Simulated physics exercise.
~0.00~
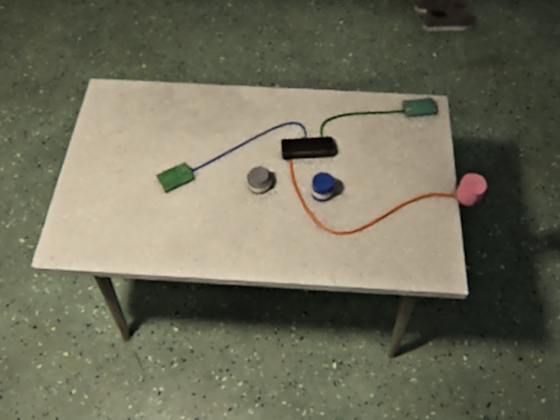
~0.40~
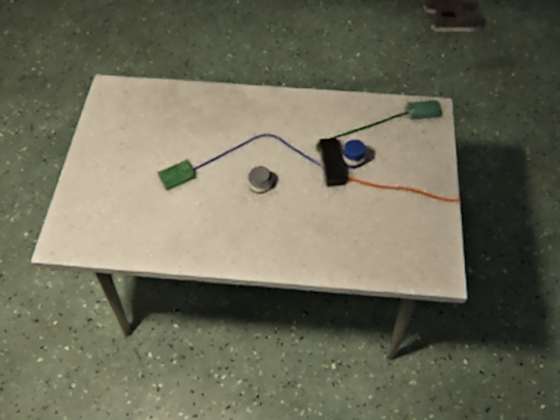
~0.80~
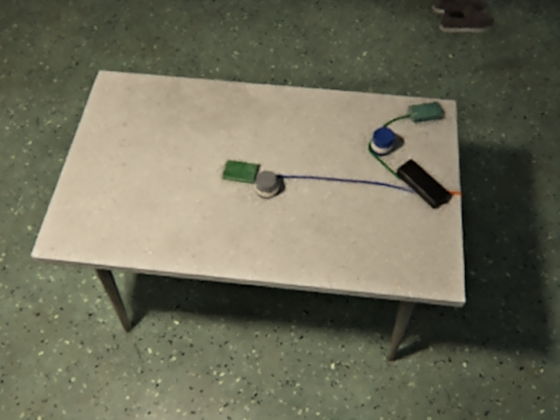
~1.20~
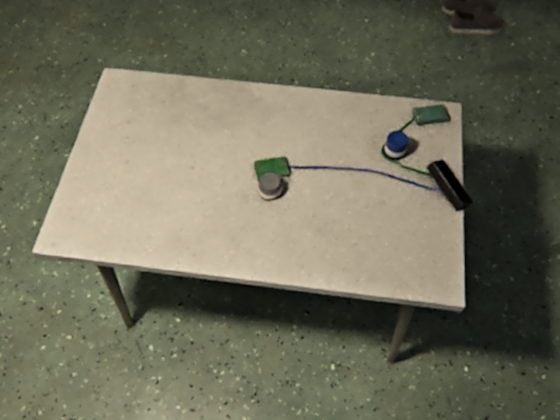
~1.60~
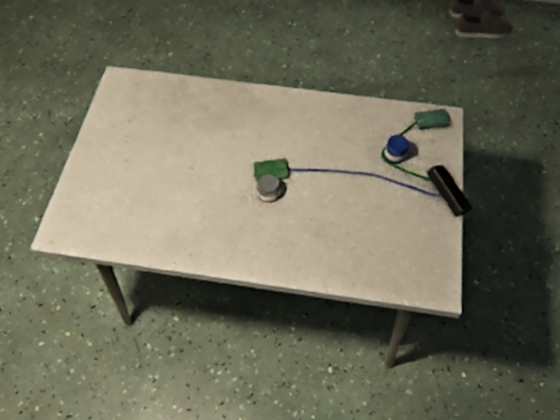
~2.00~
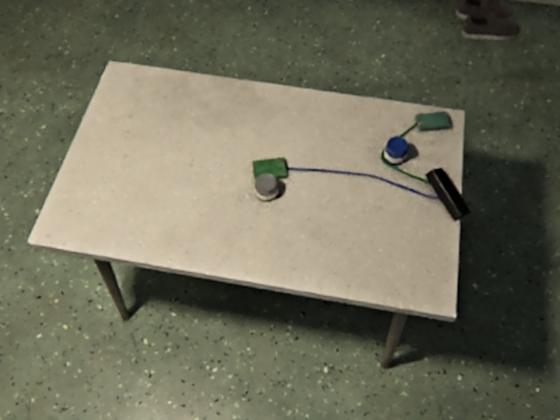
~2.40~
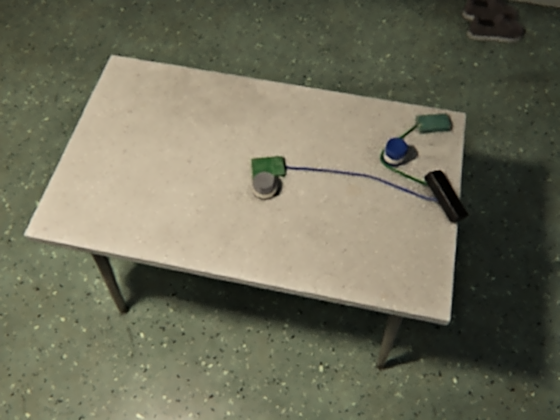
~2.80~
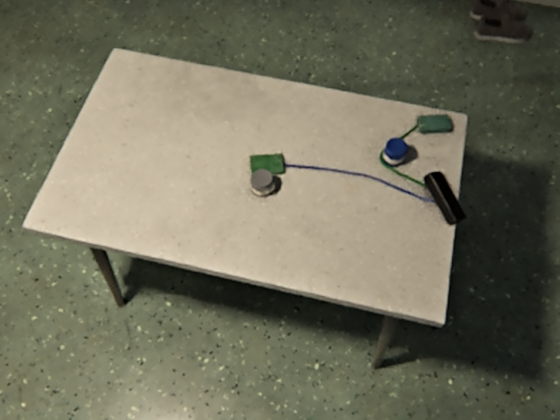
A pink object drops off the table, and its cable drags the black strip rightward.
